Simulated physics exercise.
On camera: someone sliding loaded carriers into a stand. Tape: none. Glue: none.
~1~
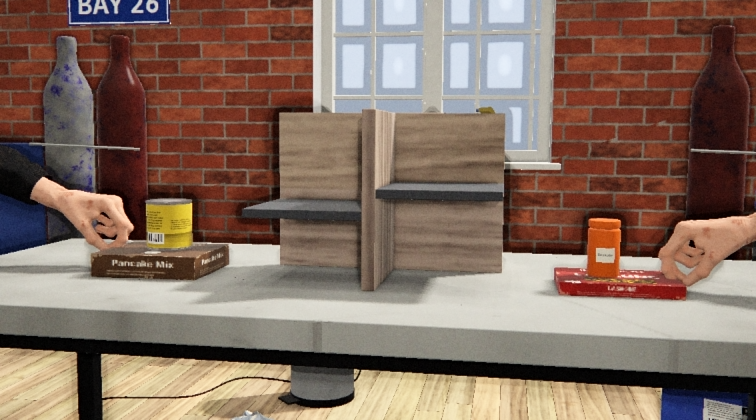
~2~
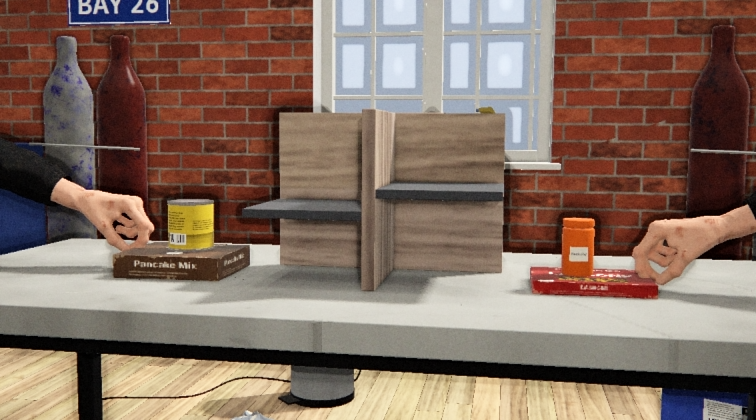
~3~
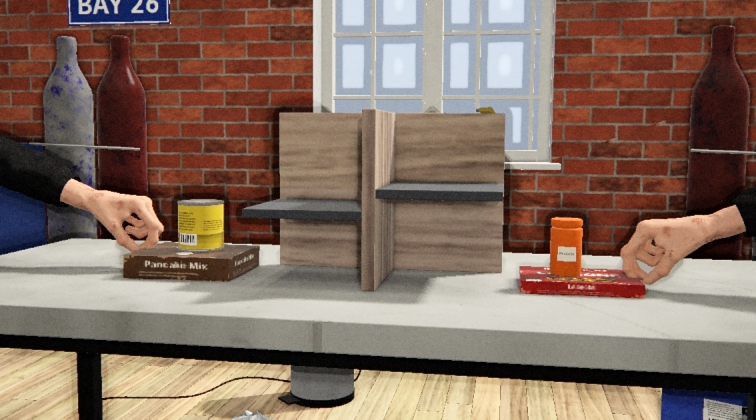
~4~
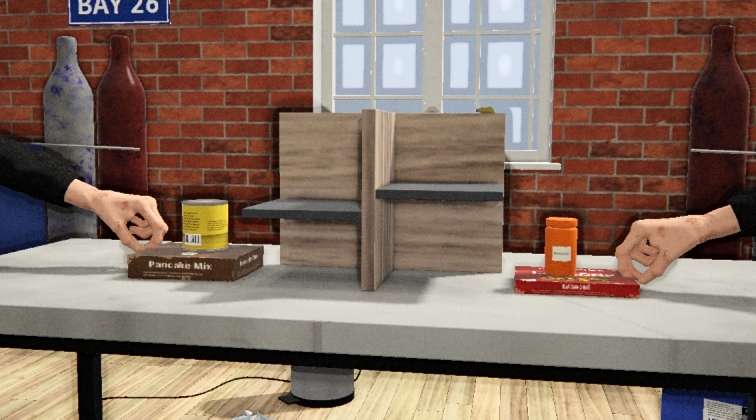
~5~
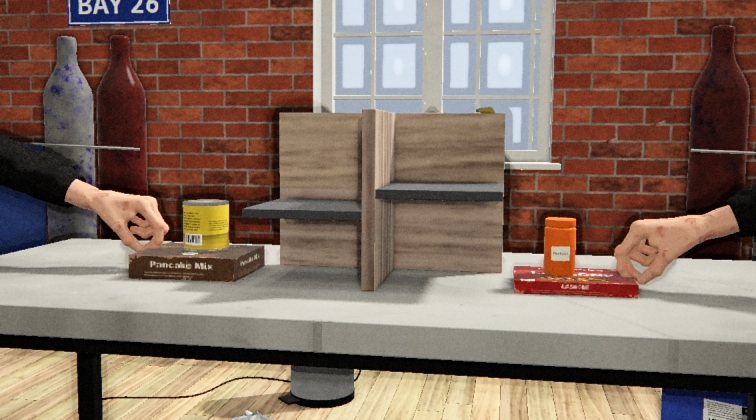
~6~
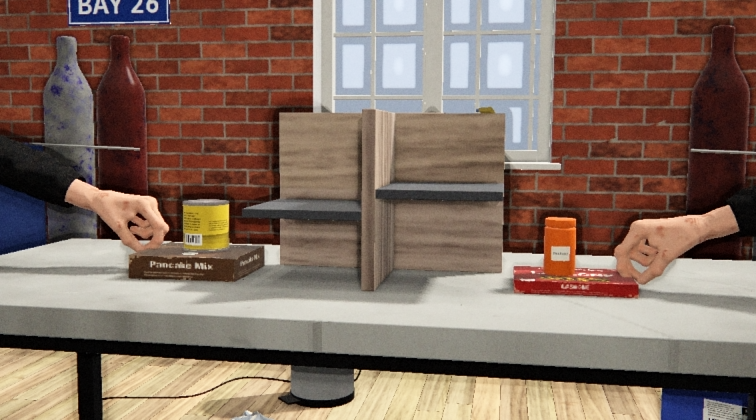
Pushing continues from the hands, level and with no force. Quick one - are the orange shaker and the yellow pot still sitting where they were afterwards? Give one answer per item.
The orange shaker? Yes, still in its spot. The yellow pot? No, it has been scraped off.
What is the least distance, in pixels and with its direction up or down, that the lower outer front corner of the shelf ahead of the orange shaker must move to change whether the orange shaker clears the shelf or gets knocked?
24 pixels down, roughly.
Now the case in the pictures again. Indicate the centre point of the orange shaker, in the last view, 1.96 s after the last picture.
Around (463, 244).
Then, 1.96 s later than the last frame, orange shaker riding along near (463, 244); yellow pot tilted by 10° near (241, 226).
When it is over, the orange shaker clears the shelf, near (435, 243); the yellow pot strikes the shelf, near (209, 251).
